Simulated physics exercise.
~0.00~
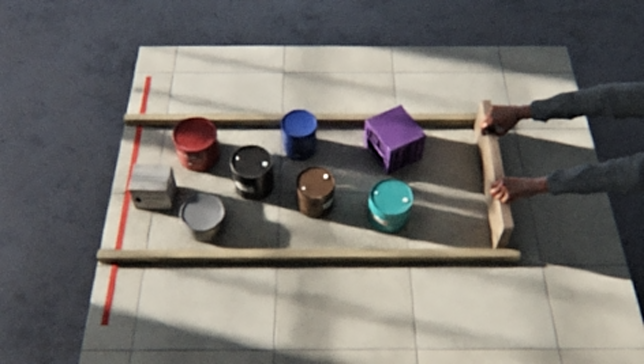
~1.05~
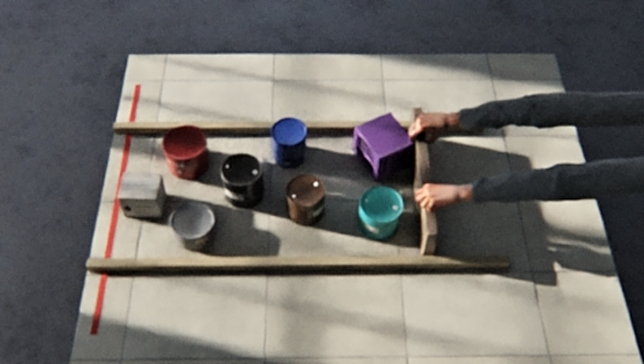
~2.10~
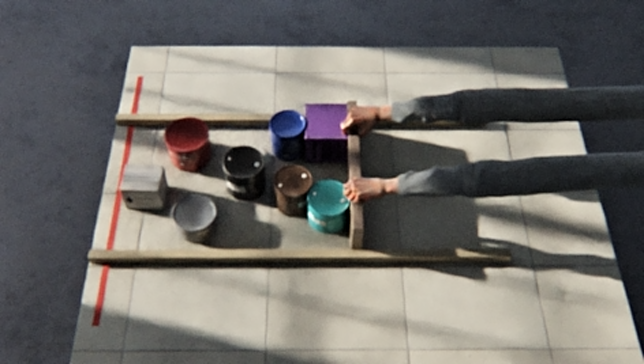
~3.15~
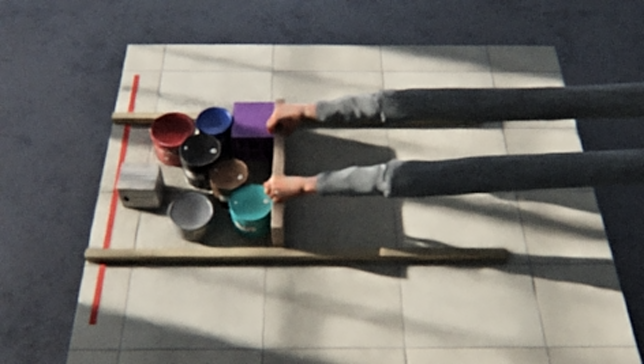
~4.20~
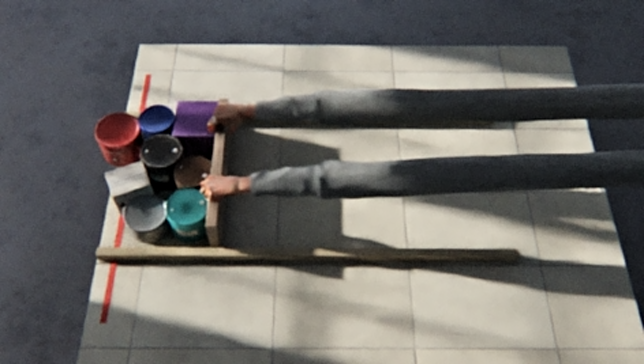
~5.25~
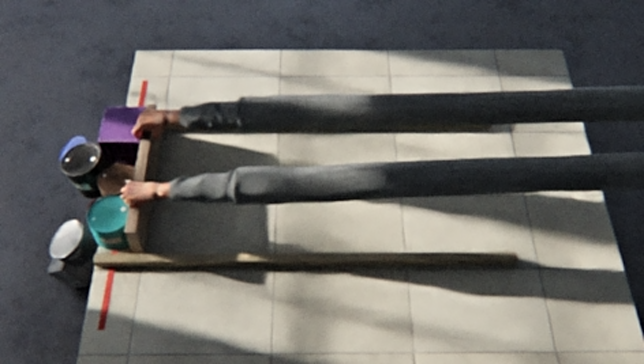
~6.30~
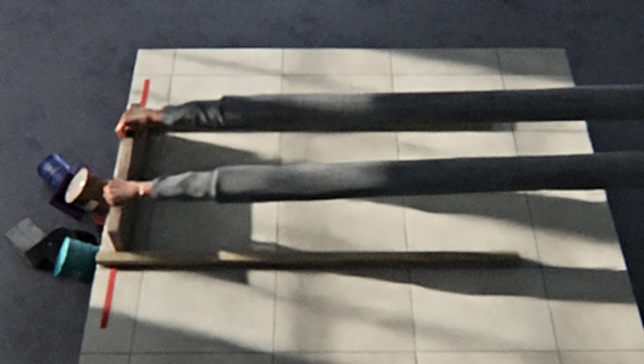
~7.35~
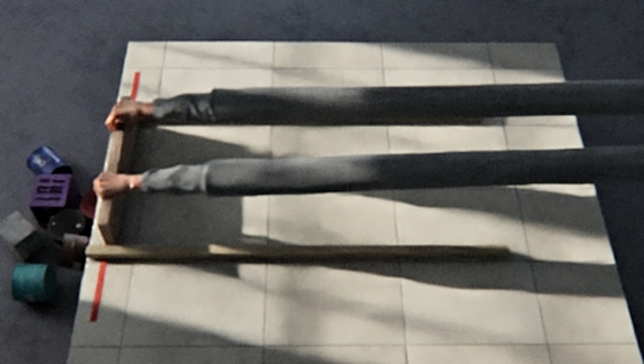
Two hands slide a plank left, pushing the cans, purple crate and pale box off the edge.
